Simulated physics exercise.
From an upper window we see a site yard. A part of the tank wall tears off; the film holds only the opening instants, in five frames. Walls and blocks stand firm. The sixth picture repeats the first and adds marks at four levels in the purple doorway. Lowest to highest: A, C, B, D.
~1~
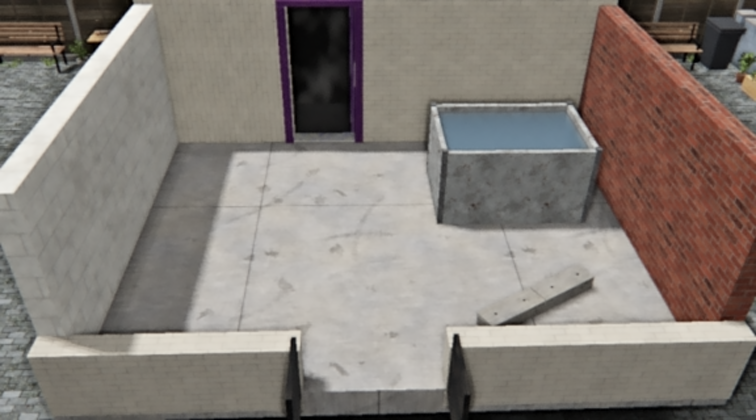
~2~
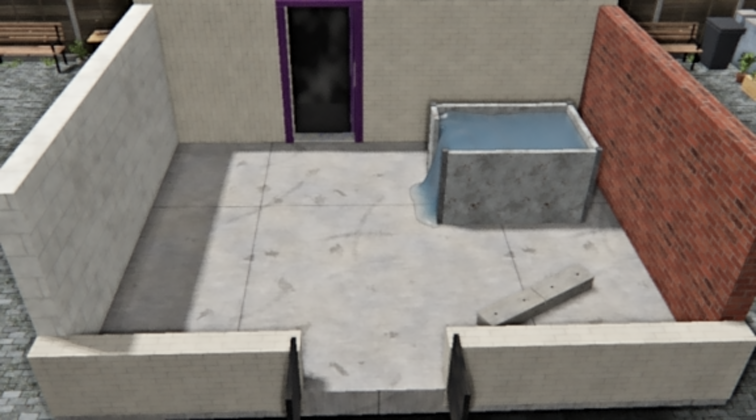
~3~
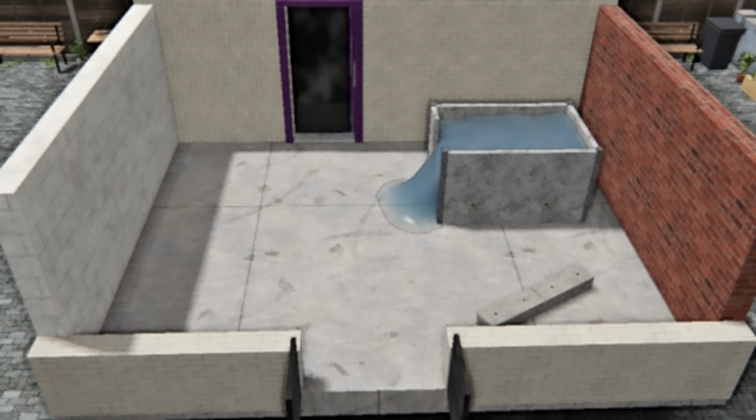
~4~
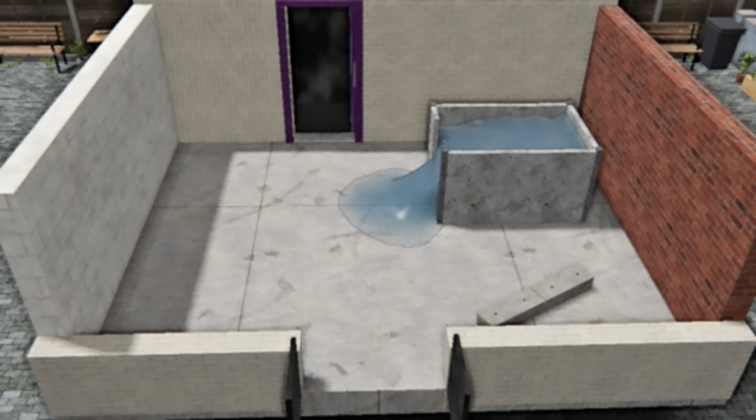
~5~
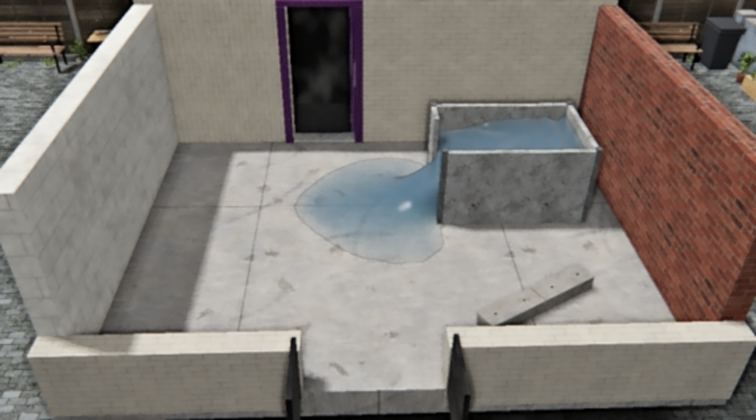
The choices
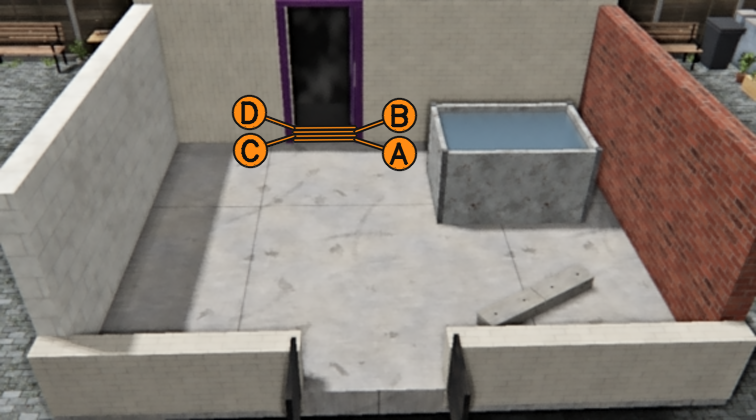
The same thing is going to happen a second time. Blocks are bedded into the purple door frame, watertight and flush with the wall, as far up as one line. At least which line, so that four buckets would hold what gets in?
The answer is line C.
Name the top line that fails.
A.
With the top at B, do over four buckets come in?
No, not at all.
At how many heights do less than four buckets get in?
Three of them.
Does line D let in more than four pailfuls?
No.
In orange, A at (324, 139); B at (324, 131); C at (324, 135); D at (324, 127); from the bottom up A, C, B, D.
Choosing A, about 10 bucketfuls get in.
Choosing B, nothing gets over.
Choosing C, a splash gets over, under a bucket.
Choosing D, nothing gets over.
